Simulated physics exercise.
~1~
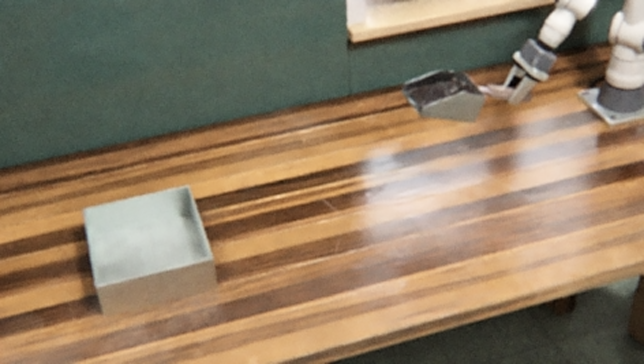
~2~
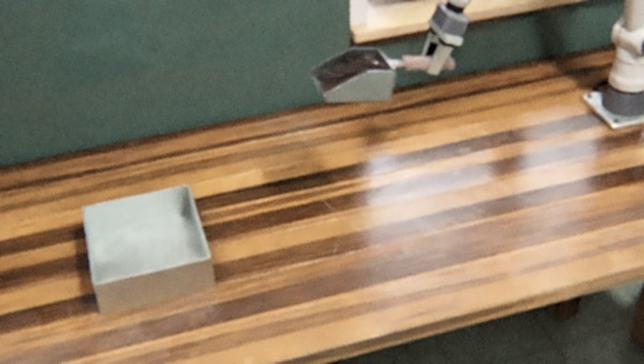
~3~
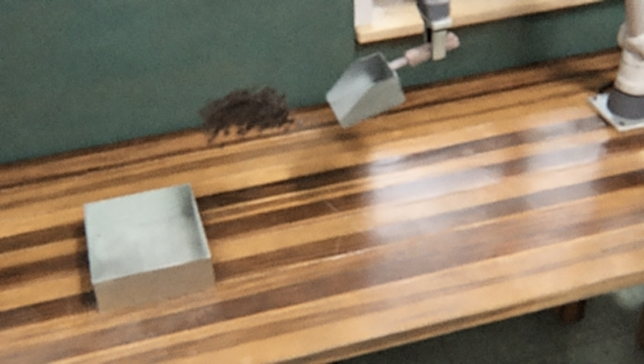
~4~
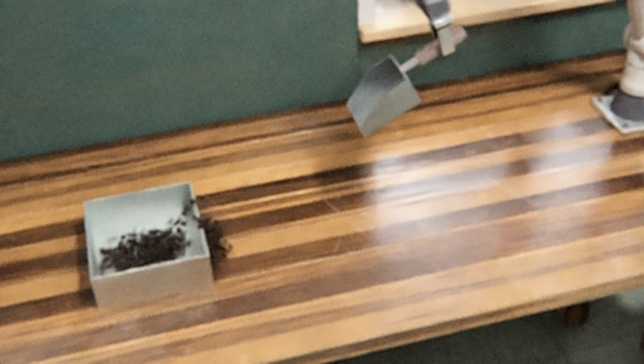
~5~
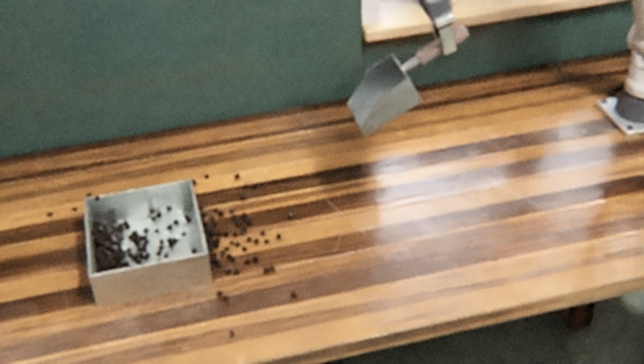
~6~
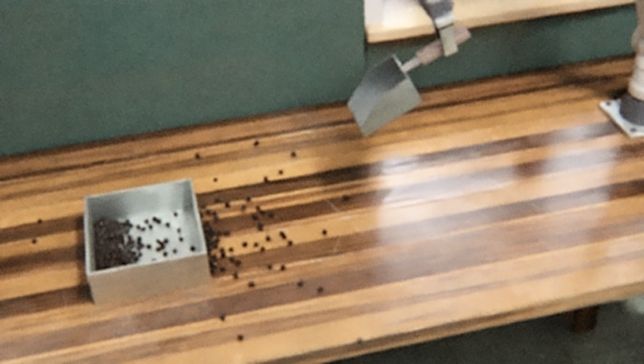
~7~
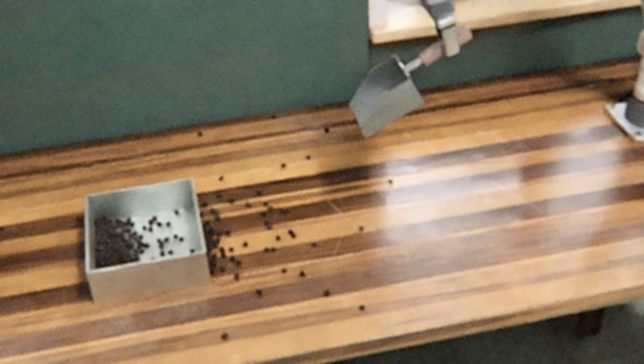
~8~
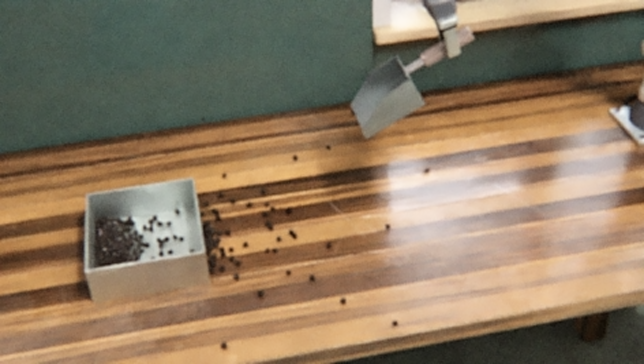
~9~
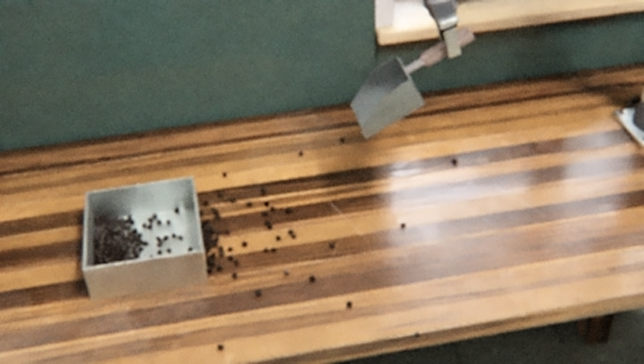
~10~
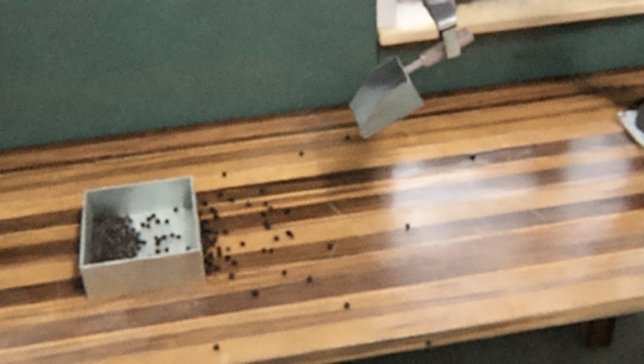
A robot arm with pale joints, at the upper right of a striped wooden table before a dark green wall, holds a grey metal scoop loaded with small dark beads, seen from above at an angle as the view drifts slightly. The arm swings the scoop left and lifts it, then tips it forward and draws it slightly back. The beads fly off in a clump toward an open pale grey bin at the left. Most land inside, while others scatter and roll rightward across the table. The emptied scoop hangs still, with beads piled in the bin and strays beside it.
